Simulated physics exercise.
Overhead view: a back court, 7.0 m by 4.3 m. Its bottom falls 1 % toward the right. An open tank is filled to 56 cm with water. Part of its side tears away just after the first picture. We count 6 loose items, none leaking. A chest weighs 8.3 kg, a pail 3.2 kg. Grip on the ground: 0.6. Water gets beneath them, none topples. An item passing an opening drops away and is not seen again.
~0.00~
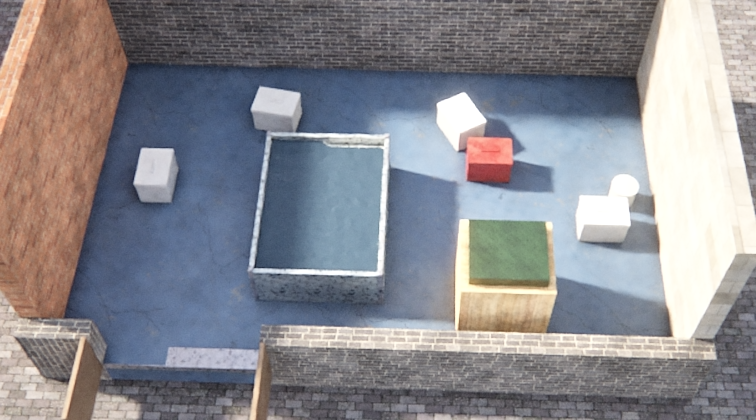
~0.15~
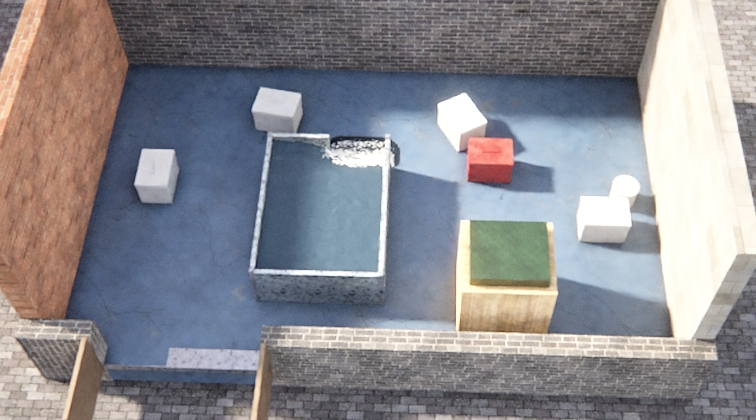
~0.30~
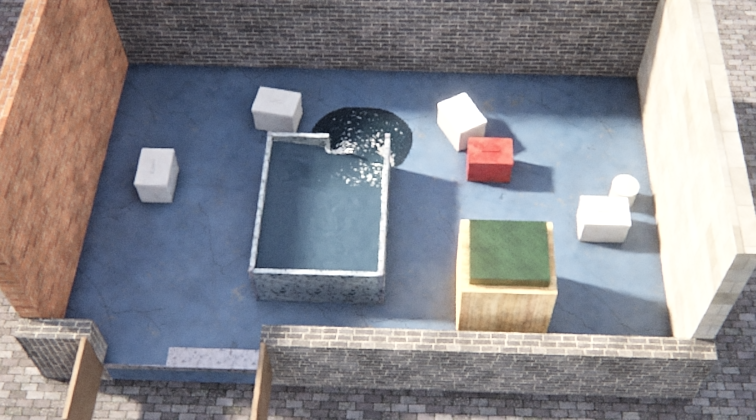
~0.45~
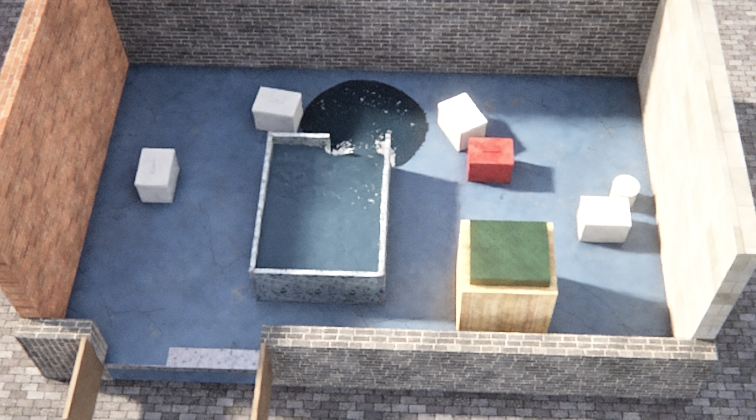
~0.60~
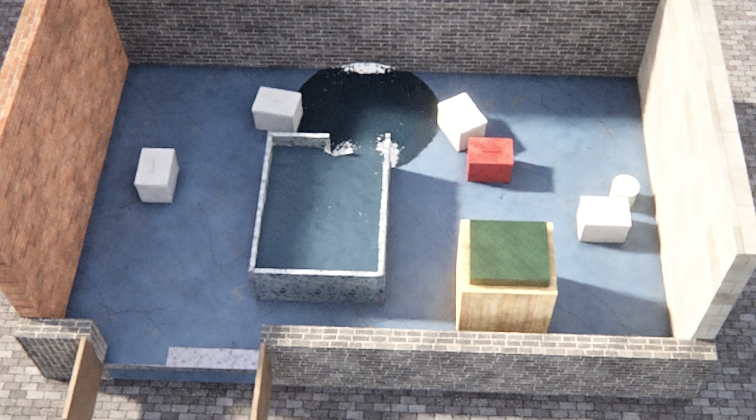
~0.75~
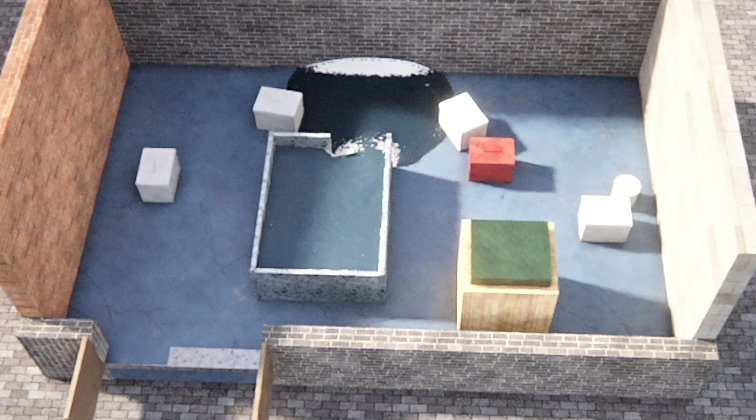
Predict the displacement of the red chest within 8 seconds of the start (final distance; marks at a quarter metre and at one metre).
Steady.
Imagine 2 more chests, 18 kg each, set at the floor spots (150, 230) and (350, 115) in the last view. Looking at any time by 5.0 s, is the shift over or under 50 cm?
Taking them in order, they come out smaller and greater.
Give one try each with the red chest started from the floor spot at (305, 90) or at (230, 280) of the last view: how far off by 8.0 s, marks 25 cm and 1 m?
At the first spot it winds up far off; at the second it keeps its position.
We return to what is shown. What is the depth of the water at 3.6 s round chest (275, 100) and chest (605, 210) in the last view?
I'd put it at 2 cm and 3 cm respectively.
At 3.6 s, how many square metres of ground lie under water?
Around 16 m2 of it.
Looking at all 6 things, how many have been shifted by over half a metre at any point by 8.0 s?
Tally: 4.
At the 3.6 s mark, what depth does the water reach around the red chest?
About 2 cm.
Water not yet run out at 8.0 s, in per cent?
Around 96 % of the water.
After 1.6 s the red chest is near (492, 150), 0.0 m from its start, aground; 0 of 6 are out; 0 afloat.
After 3.6 s the red chest is near (492, 151), 0.0 m from its start, aground; 0 of 6 are out; 1 afloat.
After 5.6 s the red chest is near (492, 151), 0.0 m from its start, aground; 0 of 6 are out; 1 afloat.
After 8.0 s the red chest is near (492, 151), 0.0 m from its start, aground; 0 of 6 are out; 1 afloat.
